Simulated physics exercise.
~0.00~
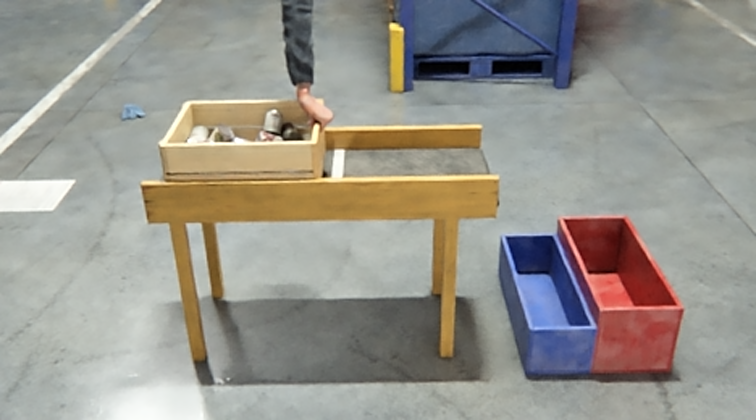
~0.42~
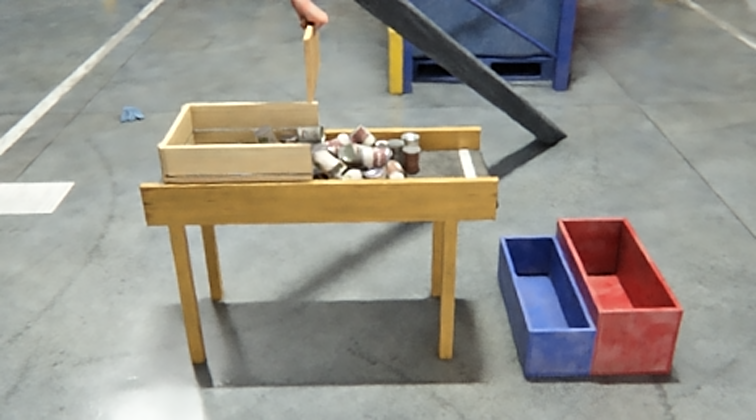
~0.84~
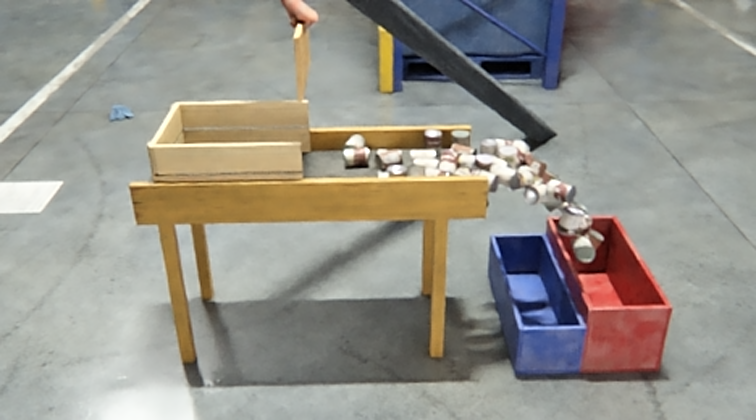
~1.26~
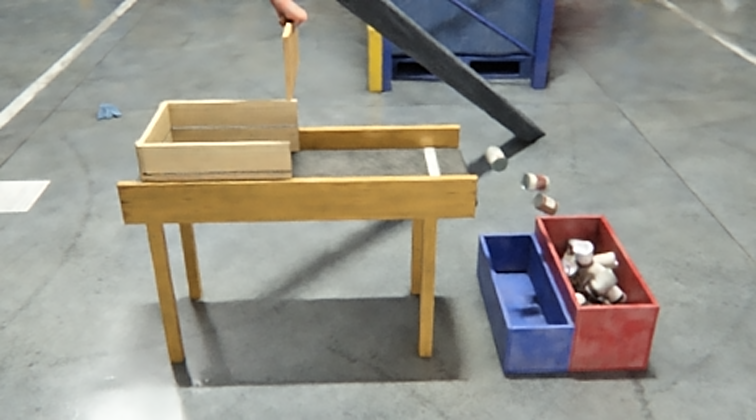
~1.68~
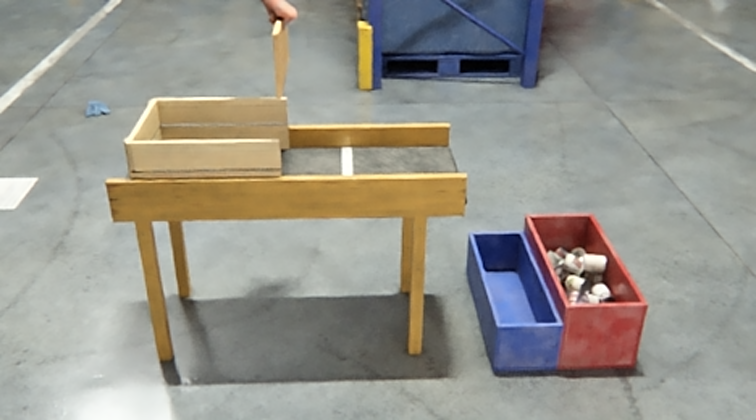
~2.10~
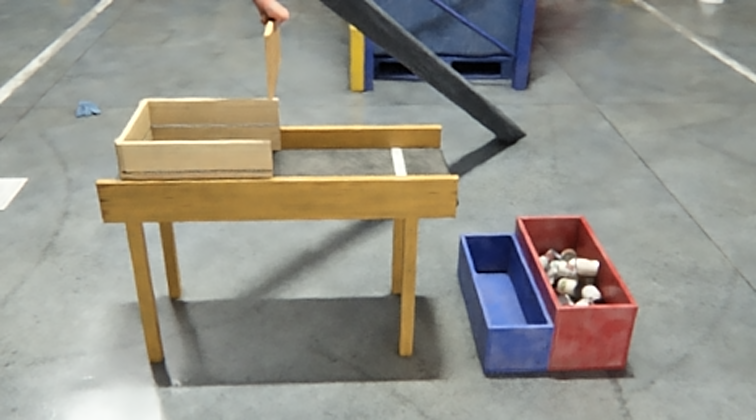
Small tins sit in a wooden pen at the left end of a table-like belt, with a hand resting at the pen's right side. The hand holds the gate raised, and the tins spill out and ride right along the dark belt, jumbled together. They stream off the far end, pass over the blue box and drop toward the red tub beyond it. A few last tins tumble through the air as the belt empties. Finally the tins lie heaped in the red tub, the blue box stays empty, and the hand still holds the gate up.
